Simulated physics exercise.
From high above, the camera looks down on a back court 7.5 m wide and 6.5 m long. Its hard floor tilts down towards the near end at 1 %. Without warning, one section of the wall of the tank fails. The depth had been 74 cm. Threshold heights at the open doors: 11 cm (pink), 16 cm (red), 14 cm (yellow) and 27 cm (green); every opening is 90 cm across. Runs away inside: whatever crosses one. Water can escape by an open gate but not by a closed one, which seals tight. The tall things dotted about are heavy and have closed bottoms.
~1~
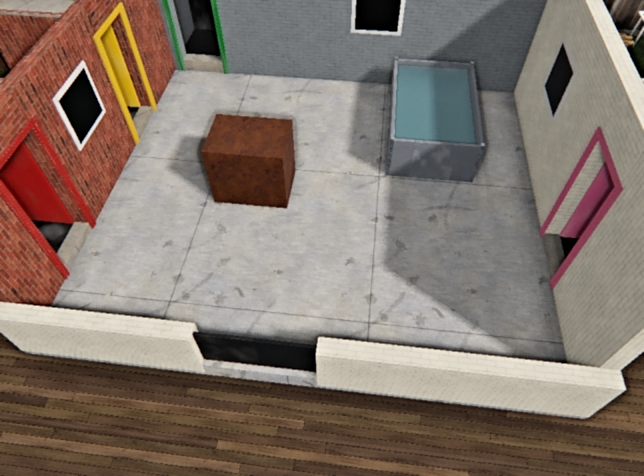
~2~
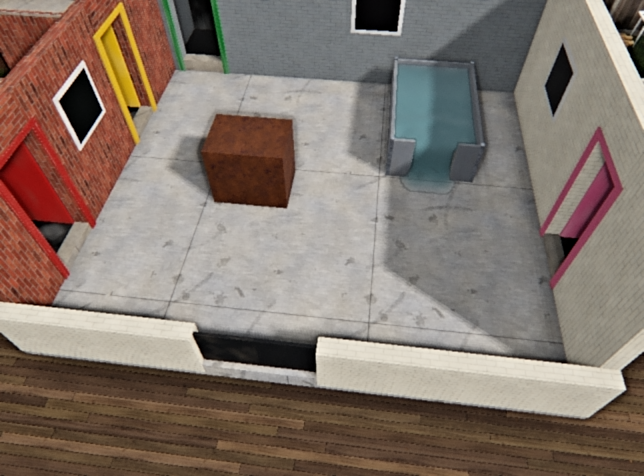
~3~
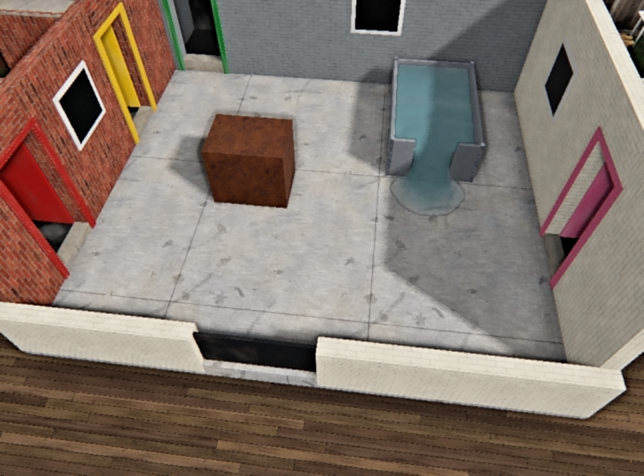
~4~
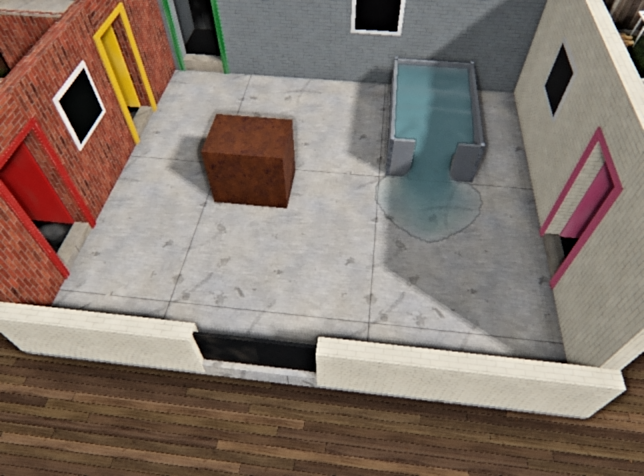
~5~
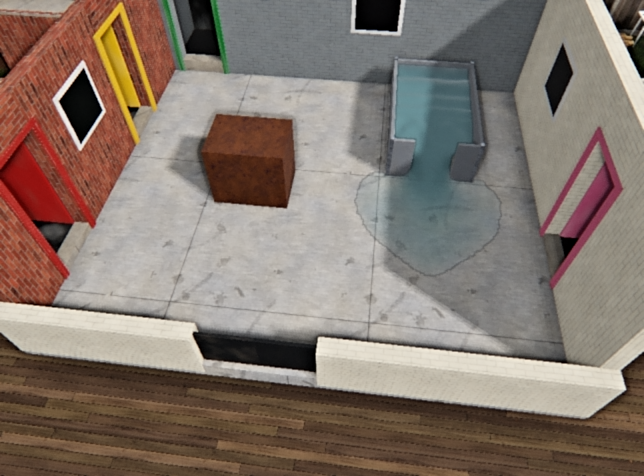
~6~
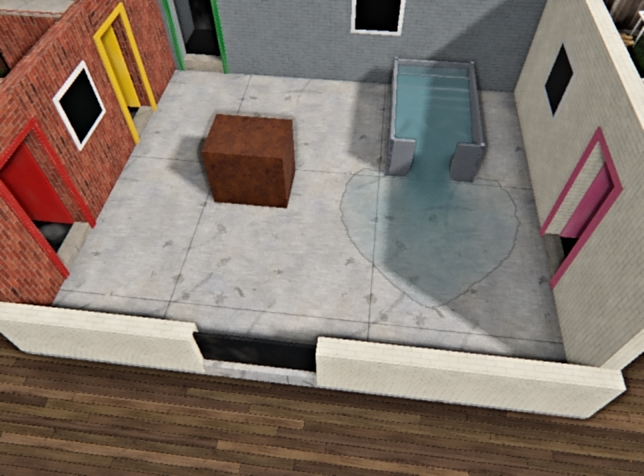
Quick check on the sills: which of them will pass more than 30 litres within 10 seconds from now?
Sill check: Pink door passes less or equal; red door passes less or equal; yellow door passes less or equal; green door passes less or equal.
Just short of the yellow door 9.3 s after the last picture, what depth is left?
4.0 cm or so.
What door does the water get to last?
That would be the green door.
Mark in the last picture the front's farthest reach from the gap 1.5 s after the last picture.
At about (197, 348).
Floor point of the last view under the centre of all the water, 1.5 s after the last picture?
Near (427, 192).
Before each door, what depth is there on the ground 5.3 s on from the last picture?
Depths: Pink door 10 cm, red door 11 cm, yellow door 1 cm, green door 0 cm.
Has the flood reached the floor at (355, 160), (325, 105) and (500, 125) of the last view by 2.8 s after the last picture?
First spot not yet wet, second not yet wet, third not yet wet.
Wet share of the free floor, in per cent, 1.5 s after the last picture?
Wet share: Near 35 percent.
Then, 0.7 s after the last picture water covers 30 % of the floor and is deepest (38 cm) near (426, 183); pink door 11 cm at the sill, 0 L in, red door not reached, yellow door not reached, green door not reached.
Then, 1.5 s after the last picture water covers 35 % of the floor and is deepest (37 cm) near (523, 385); pink door 12 cm at the sill, 2 L in, red door not reached, yellow door not reached, green door not reached.
Then, 2.8 s after the last picture water covers 40 % of the floor and is deepest (23 cm) near (426, 183); pink door 8 cm at the sill, 3 L in, red door not reached, yellow door not reached, green door not reached.
Then, 5.3 s after the last picture water covers 55 % of the floor and is deepest (18 cm) near (537, 386); pink door 10 cm at the sill, 8 L in, red door 11 cm at the sill, 0 L in, yellow door not reached, green door not reached.
Then, 9.3 s after the last picture water covers 85 % of the floor and is deepest (12 cm) near (99, 336); pink door 7 cm at the sill, 8 L in, red door 10 cm at the sill, 0 L in, yellow door 4 cm at the sill, 0 L in, green door 10 cm at the sill, 0 L in.
